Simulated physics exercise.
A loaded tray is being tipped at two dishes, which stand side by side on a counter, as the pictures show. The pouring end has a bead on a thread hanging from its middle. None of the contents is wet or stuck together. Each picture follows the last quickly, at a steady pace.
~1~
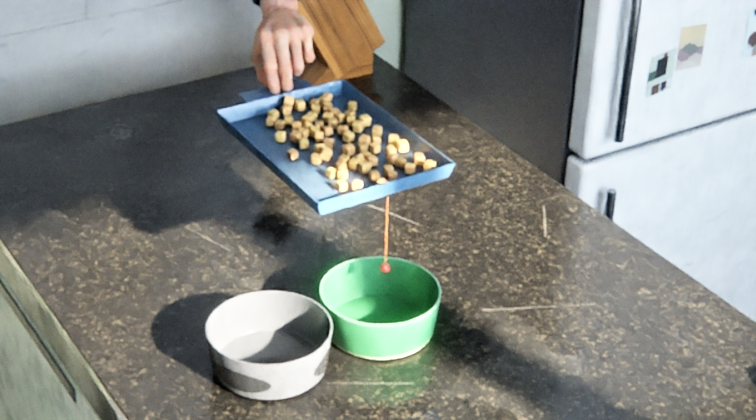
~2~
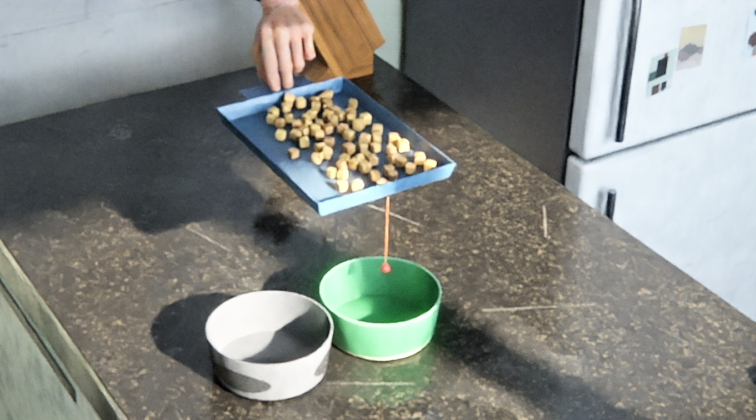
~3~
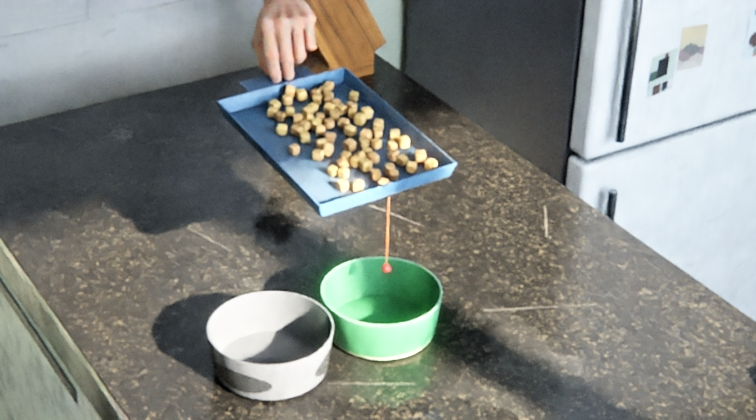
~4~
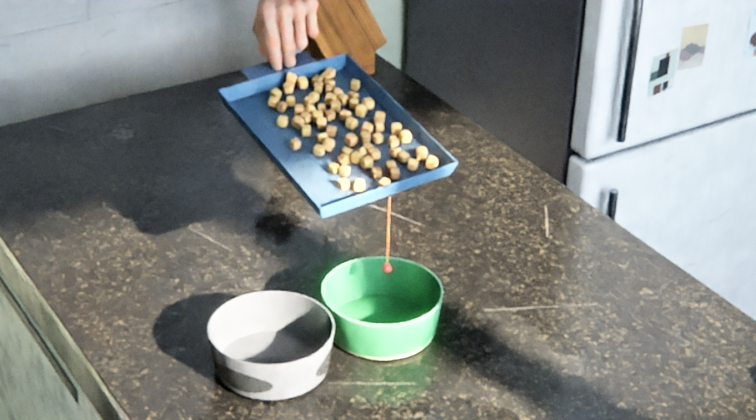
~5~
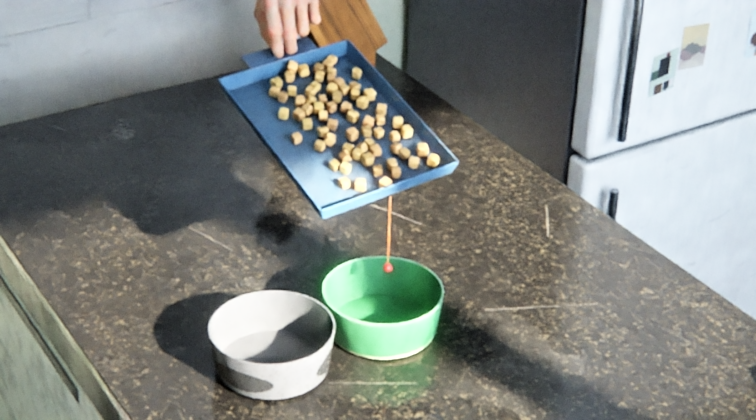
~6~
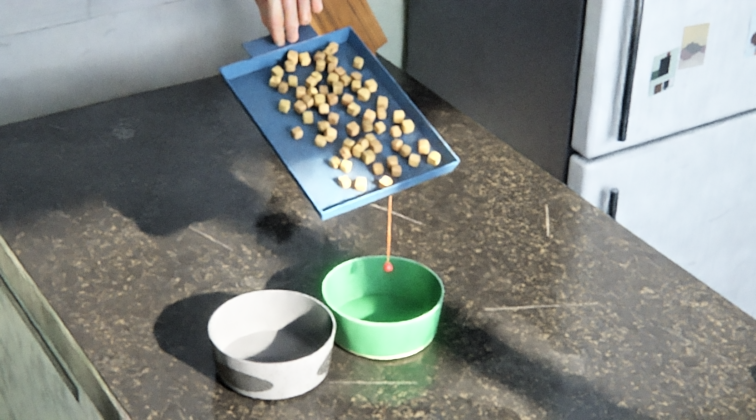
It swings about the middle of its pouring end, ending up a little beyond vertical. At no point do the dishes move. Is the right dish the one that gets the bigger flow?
Yes.
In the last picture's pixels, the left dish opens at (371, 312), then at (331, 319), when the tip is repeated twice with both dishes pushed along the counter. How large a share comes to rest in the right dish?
I'd say about 0 percent, followed by about 20 percent.
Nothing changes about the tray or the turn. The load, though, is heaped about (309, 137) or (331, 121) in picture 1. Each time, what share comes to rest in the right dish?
First case: Some 50 %; second case: Some 50 %.
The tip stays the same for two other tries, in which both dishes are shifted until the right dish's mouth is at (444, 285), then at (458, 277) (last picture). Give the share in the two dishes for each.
Close to 90 in a hundred, then close to 90 in a hundred.
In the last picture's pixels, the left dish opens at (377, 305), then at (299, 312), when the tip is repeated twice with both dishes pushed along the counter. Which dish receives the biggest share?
One: Left. Two: The left one.
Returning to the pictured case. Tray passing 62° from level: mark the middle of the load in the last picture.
Roughly at (363, 175).
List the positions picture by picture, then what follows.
The first picture shows corners of the pouring end at (320, 200) and (449, 163), level; middle of the load at (349, 137), small wooden cubes; left dish at (300, 376); right dish at (412, 336); bead on its thread at (385, 268).
The second picture shows corners of the pouring end at (321, 201) and (449, 163), level; middle of the load at (349, 135).
The third picture shows corners of the pouring end at (322, 203) and (451, 162), tipped barely, lowest at the left corner; middle of the load at (350, 131).
The fourth picture shows corners of the pouring end at (323, 205) and (452, 161), tipped a little, lowest at the left corner; middle of the load at (351, 123).
The fifth picture shows corners of the pouring end at (324, 207) and (453, 160), tipped a little, lowest at the left corner; middle of the load at (353, 116).
The sixth picture shows corners of the pouring end at (324, 209) and (454, 159), tipped clearly, lowest at the left corner; middle of the load at (353, 109); left dish at (303, 375); right dish at (415, 335).
Soon, tray tipped steeply; all on the tray.
A while on, tray tipped past a quarter turn; about two thirds on the tray; a small part in the left dish; a small part in the right dish; a small part outside both; a small part in the air.
Towards the end, tray tipped past a quarter turn; about a quarter in the left dish; about half in the right dish; about a quarter outside both.
Finally, tray tipped past a quarter turn; about a quarter in the left dish; about half in the right dish; about a quarter outside both.
